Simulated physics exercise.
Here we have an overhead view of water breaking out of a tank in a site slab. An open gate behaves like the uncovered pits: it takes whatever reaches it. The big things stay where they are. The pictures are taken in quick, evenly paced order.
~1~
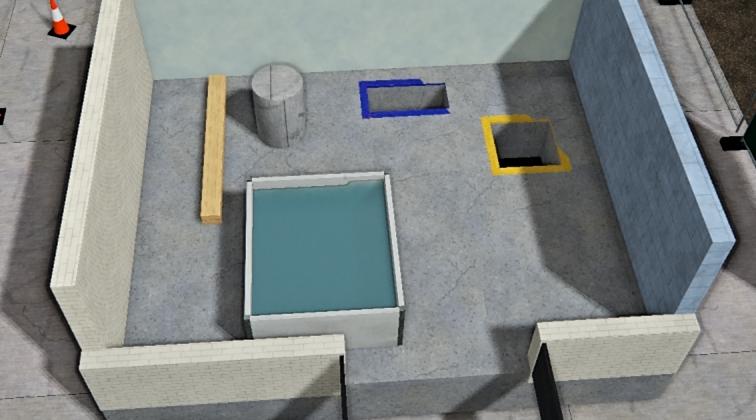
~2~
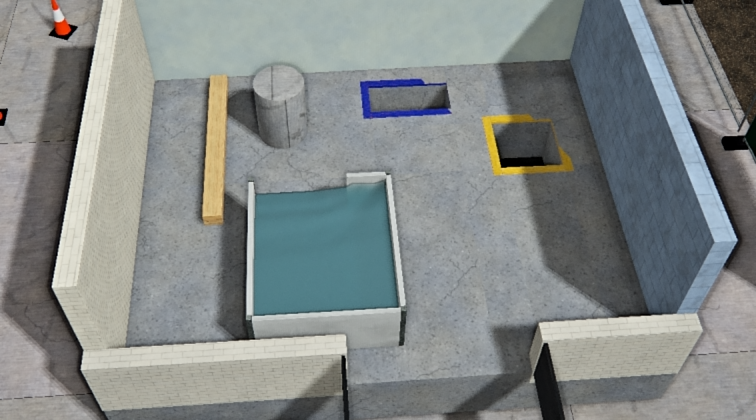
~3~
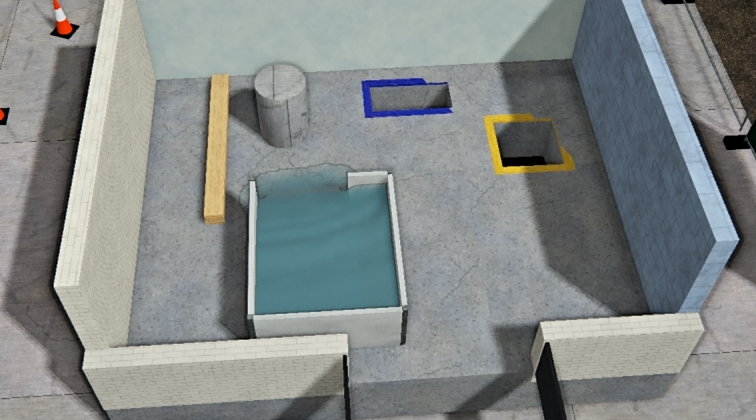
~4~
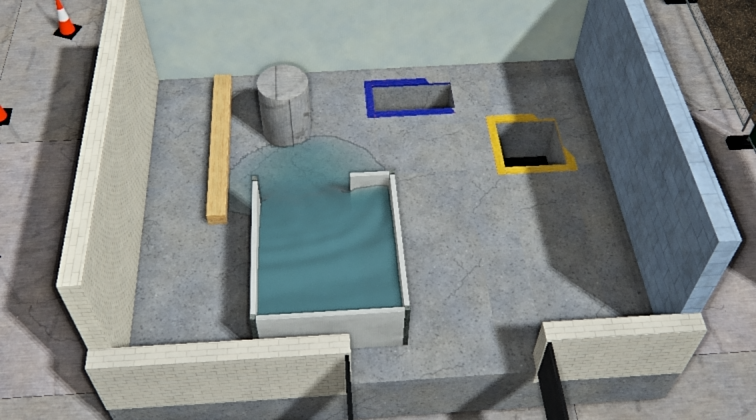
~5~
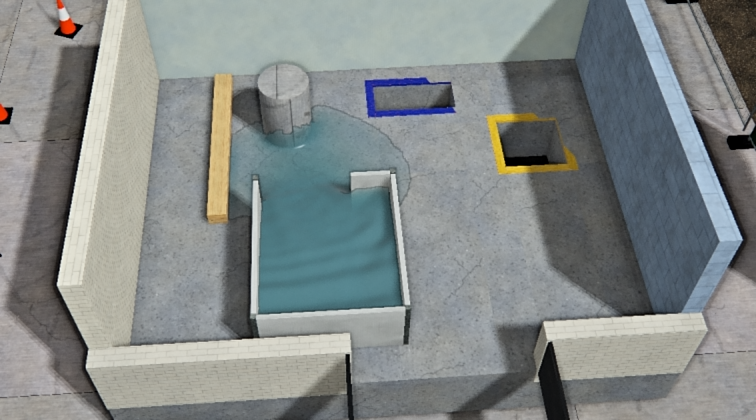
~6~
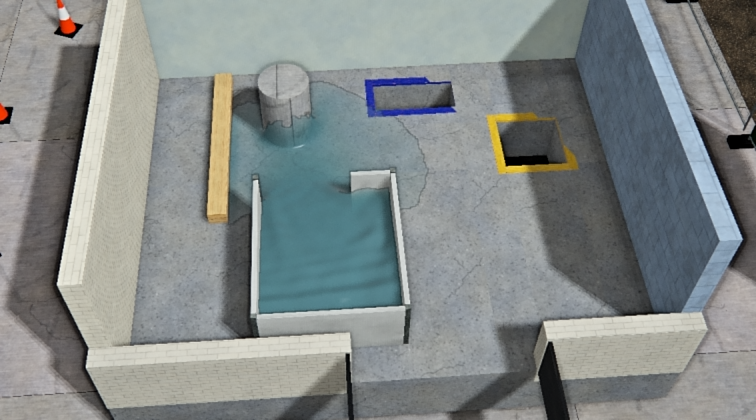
On a walled concrete slab with a pillar, a wooden beam and two rectangular pits outlined in blue and yellow, a square tank of water sits still. Part of its far wall gives way, and water pours through the gap, spreading across the floor around the pillar and alongside the beam.
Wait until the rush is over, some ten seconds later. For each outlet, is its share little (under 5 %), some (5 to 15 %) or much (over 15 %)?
Shares: The gate gets little; the yellow pit gets some; the blue pit gets much.
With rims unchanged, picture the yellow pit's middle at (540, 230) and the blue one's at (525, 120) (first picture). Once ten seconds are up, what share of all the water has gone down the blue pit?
Per cent: Blue 30.
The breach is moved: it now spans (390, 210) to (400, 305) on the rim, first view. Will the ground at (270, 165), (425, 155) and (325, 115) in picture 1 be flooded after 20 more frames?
First spot spared, second spot spared, third spot spared.
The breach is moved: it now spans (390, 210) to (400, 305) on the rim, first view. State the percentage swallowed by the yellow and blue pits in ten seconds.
Out of every hundred parts, yellow takes 30 and blue takes 12.
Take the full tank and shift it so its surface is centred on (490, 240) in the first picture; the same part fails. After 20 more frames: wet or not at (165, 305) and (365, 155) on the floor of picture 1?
The first spot ends up bone-dry, while the second ends up waterlogged.
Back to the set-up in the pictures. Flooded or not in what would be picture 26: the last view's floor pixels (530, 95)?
That place: Swamped.
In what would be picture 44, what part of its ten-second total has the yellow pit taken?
Approximately 45 per cent.
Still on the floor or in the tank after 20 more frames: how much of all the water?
About 82 %.
A moment on, water covers 25 % of the floor; the gate 0 %, the yellow pit 0 %, the blue pit 2 %.
Next, water covers 35 % of the floor; the gate 0 %, the yellow pit 0 %, the blue pit 9 %.
Then, water covers 50 % of the floor; the gate 0 %, the yellow pit 0 %, the blue pit 19 %.
Later, water covers 65 % of the floor; the gate 0 %, the yellow pit 5 %, the blue pit 29 %.
In the end, water covers 85 % of the floor; the gate 2 %, the yellow pit 10 %, the blue pit 37 %.
